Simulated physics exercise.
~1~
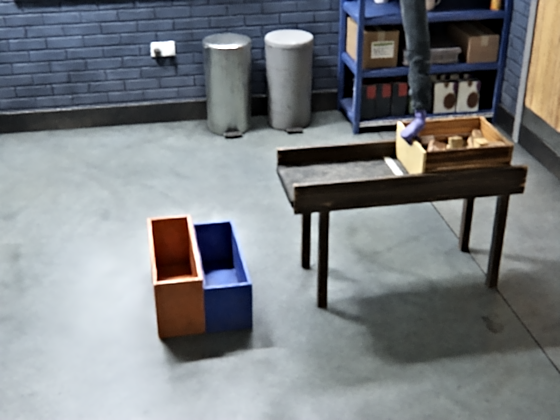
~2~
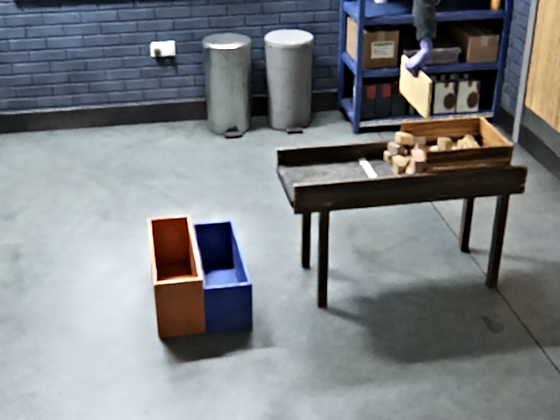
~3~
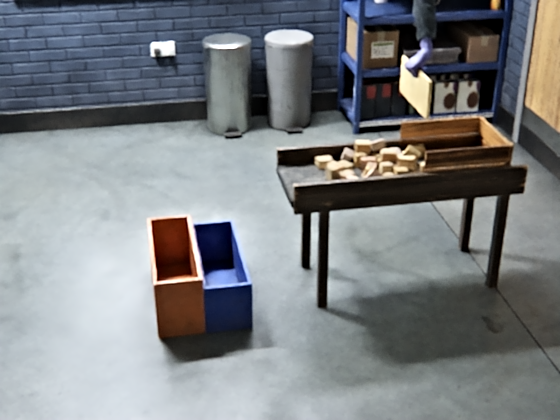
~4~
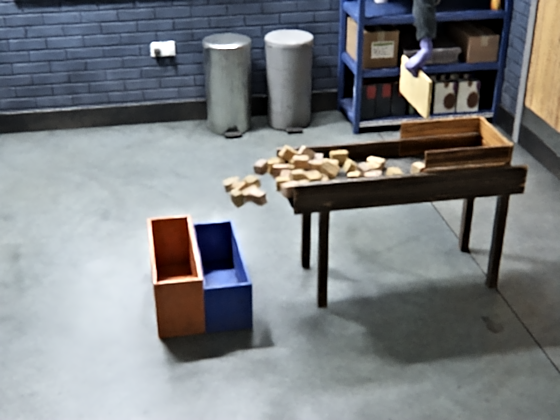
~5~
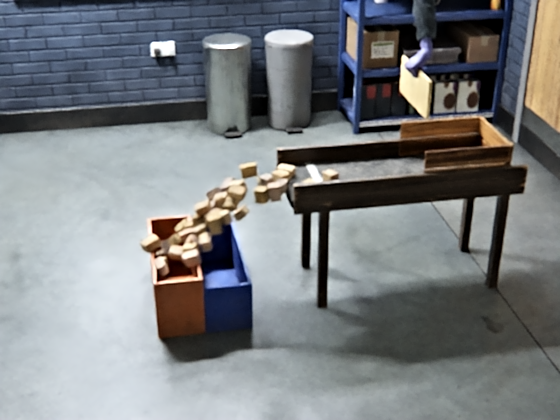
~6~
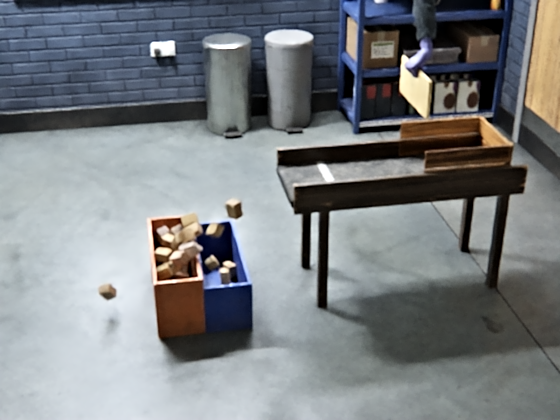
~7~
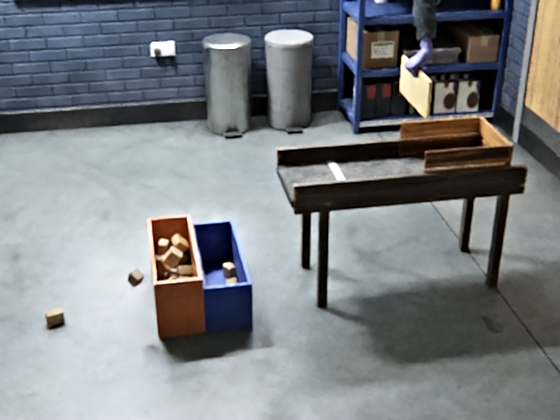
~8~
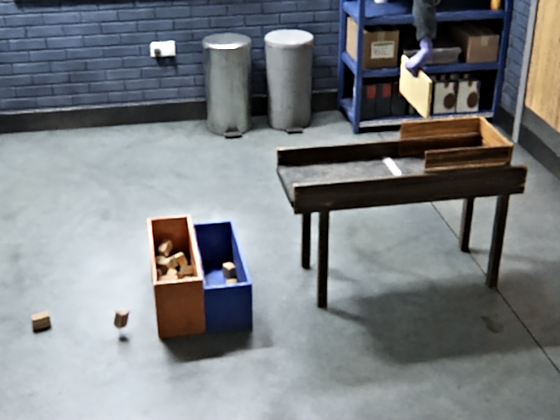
At first, a hand holds a gate at a wooden pen full of small timber offcuts, which sits on a raised belt with an orange tote and a blue box on the floor to the left. The hand lifts the gate, and the pieces slide left along the belt in a loose cluster. They spill off the end and tumble down through the air towards the two containers. Most drop into the orange tote, a few land in the blue box, and two fly past to the left. Finally, those two rest on the floor beyond the tote, while the belt is empty.
